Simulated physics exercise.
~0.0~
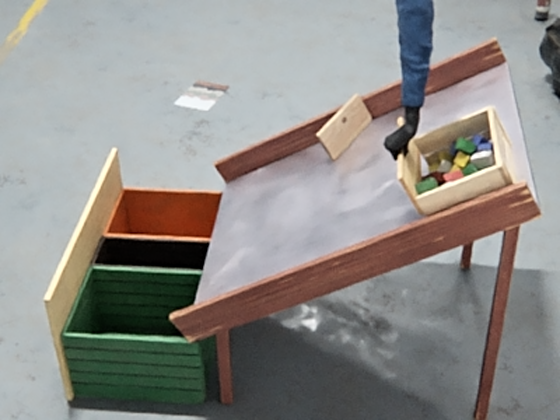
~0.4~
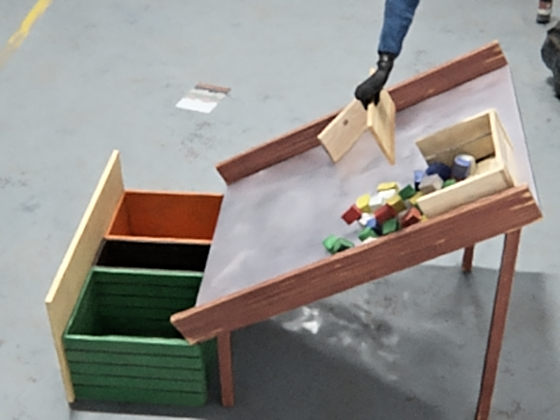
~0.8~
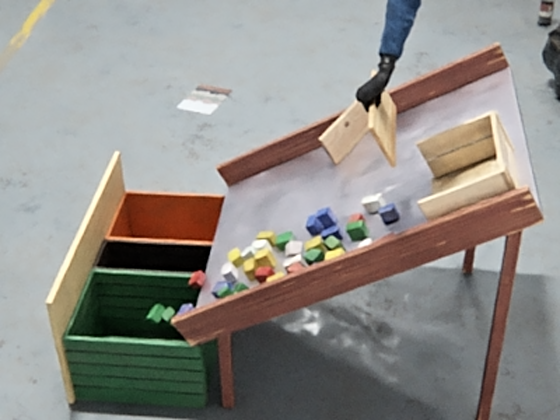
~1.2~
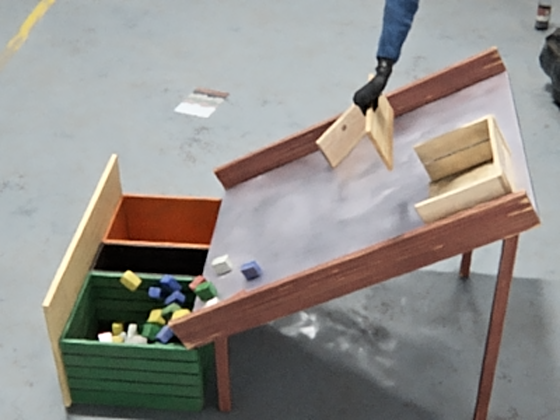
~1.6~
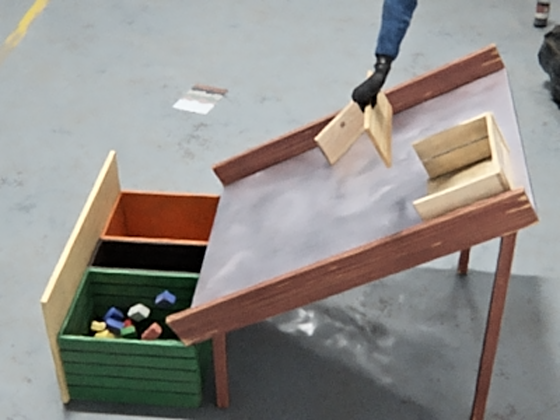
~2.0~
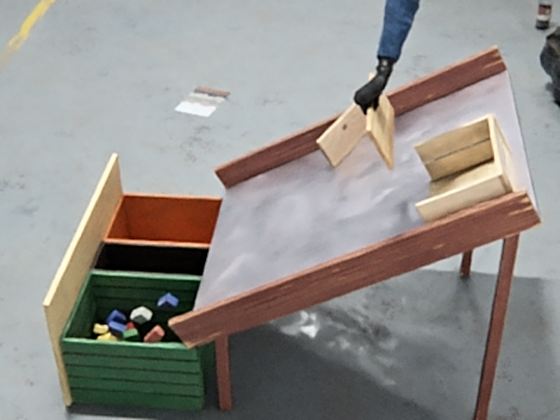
A gloved hand lifting the gate of a wooden pen, colourful toy bricks sliding down a sloping table and landing in a green tub.
